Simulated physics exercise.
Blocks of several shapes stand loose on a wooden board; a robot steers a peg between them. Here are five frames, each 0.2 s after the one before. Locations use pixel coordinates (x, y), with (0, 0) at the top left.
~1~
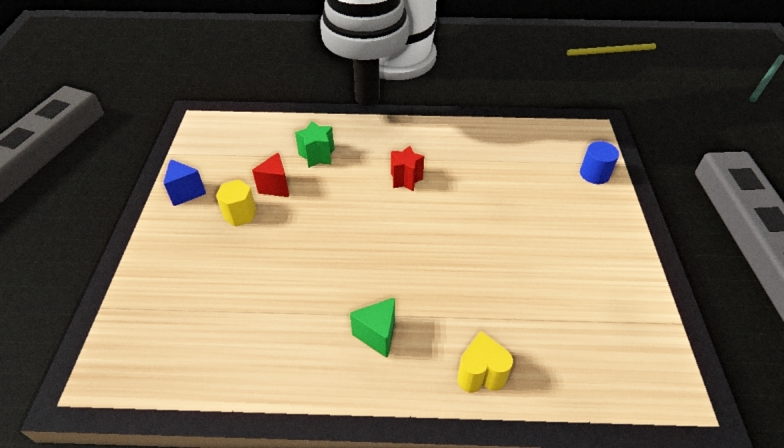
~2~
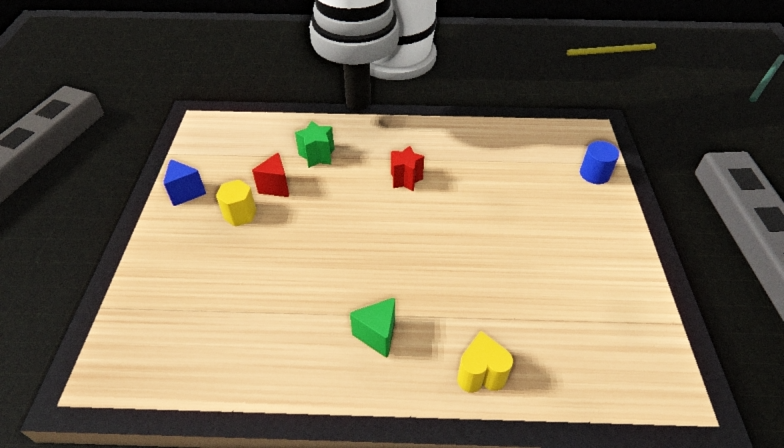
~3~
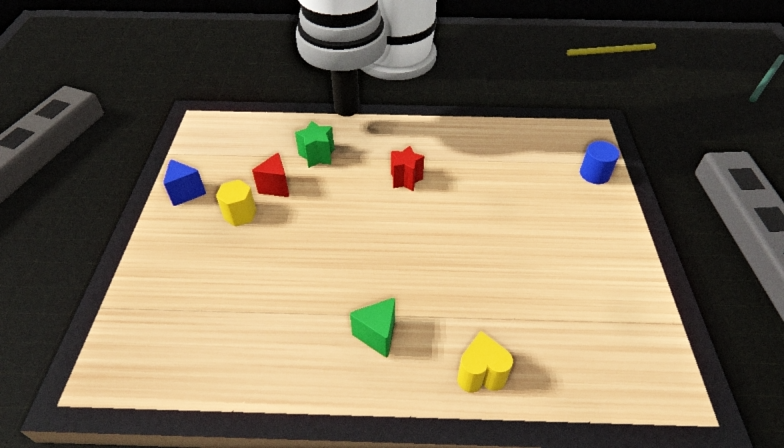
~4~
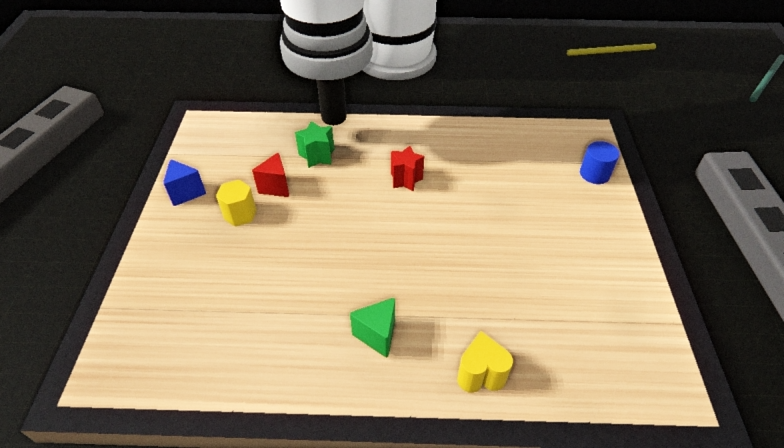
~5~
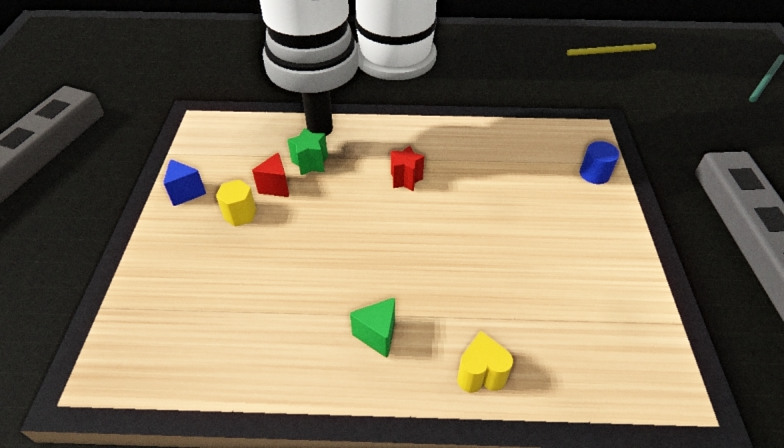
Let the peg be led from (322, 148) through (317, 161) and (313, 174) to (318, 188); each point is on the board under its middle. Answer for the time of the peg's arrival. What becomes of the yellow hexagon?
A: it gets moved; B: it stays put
That would be B.
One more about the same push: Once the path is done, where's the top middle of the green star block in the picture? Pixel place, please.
It will likely be found at (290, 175).
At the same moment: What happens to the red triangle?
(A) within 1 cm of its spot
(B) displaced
It's B.
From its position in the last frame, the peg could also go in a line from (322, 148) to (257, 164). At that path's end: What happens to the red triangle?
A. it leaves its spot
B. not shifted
My answer is option A.
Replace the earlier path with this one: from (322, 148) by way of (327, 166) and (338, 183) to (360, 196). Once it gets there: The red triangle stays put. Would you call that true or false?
That claim is true.
What follows on the original path. Halfway along, peg (312, 151); red triangle (267, 168); green star block (294, 161).
At the end, peg (316, 171); yellow hexagon still; red triangle (260, 175), turned 15° clockwise; green star block (290, 175), turned 35° clockwise.
